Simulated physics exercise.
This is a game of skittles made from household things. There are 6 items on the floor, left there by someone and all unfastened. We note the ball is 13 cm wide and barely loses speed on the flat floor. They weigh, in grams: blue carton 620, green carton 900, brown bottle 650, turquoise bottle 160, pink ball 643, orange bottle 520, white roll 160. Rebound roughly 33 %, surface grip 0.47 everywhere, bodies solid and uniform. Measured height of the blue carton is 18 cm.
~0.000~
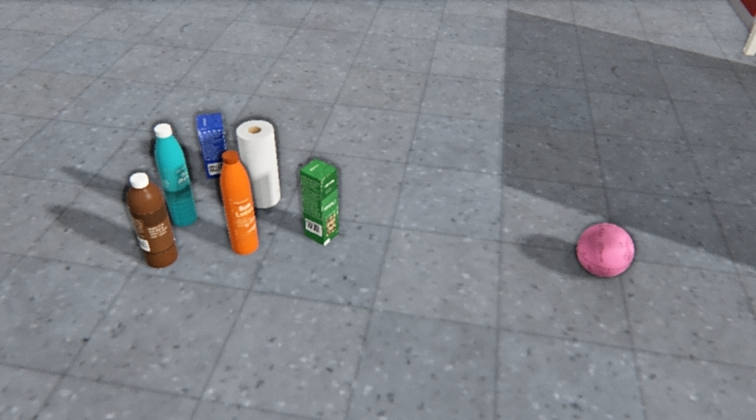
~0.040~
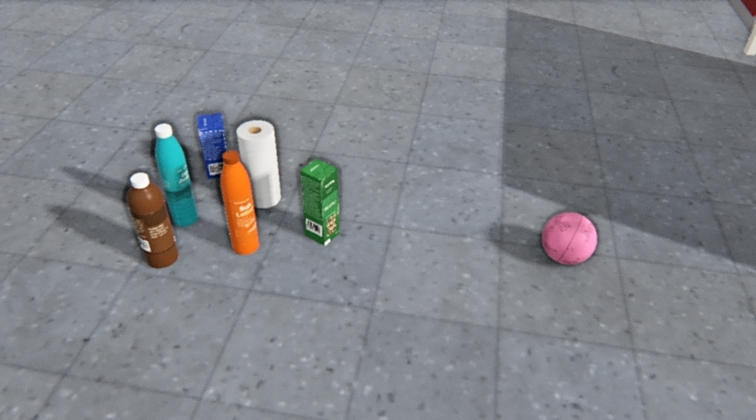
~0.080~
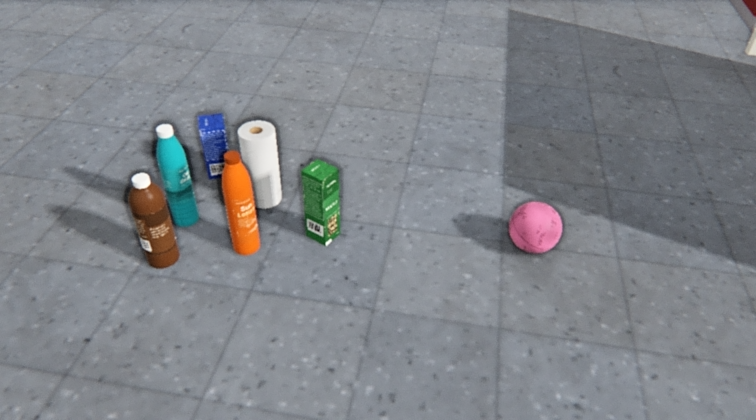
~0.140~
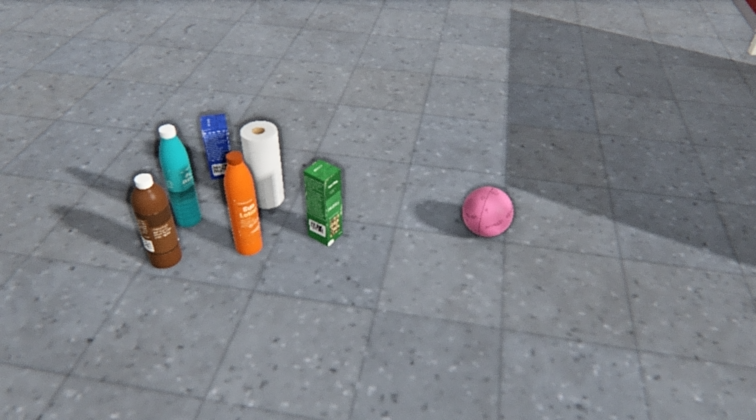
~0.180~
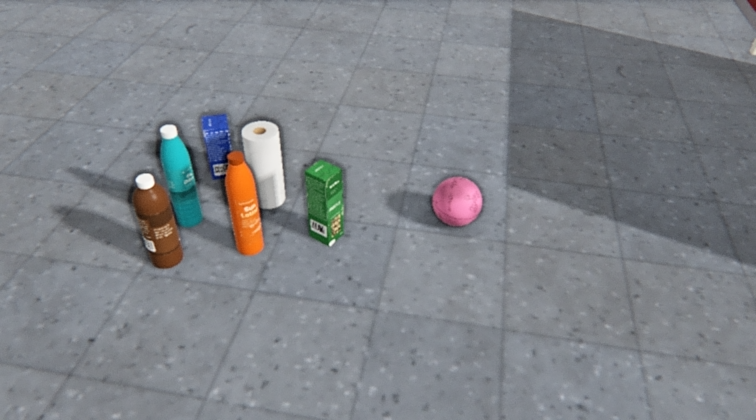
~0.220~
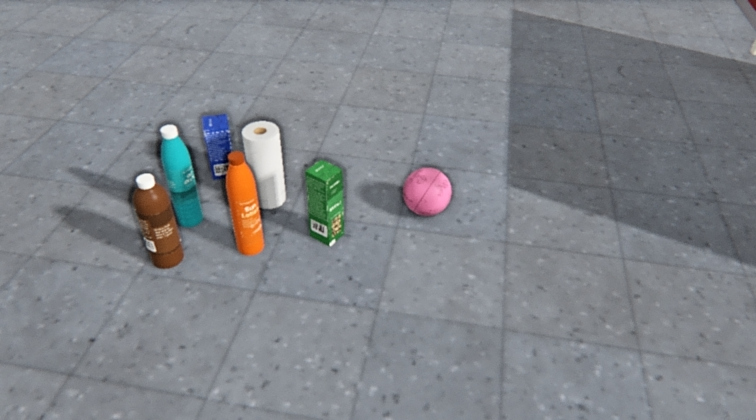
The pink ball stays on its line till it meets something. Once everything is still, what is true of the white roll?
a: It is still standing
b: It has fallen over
The answer is a.
Around 0.52 s, 117 cm rolled; pink ball near (230, 128).
Around 0.82 s, 184 cm rolled; pink ball near (76, 79).
Finally (1.1 s), all 6 still in place (within 8 cm). Final places as that camera would see them, white roll near (265, 166).
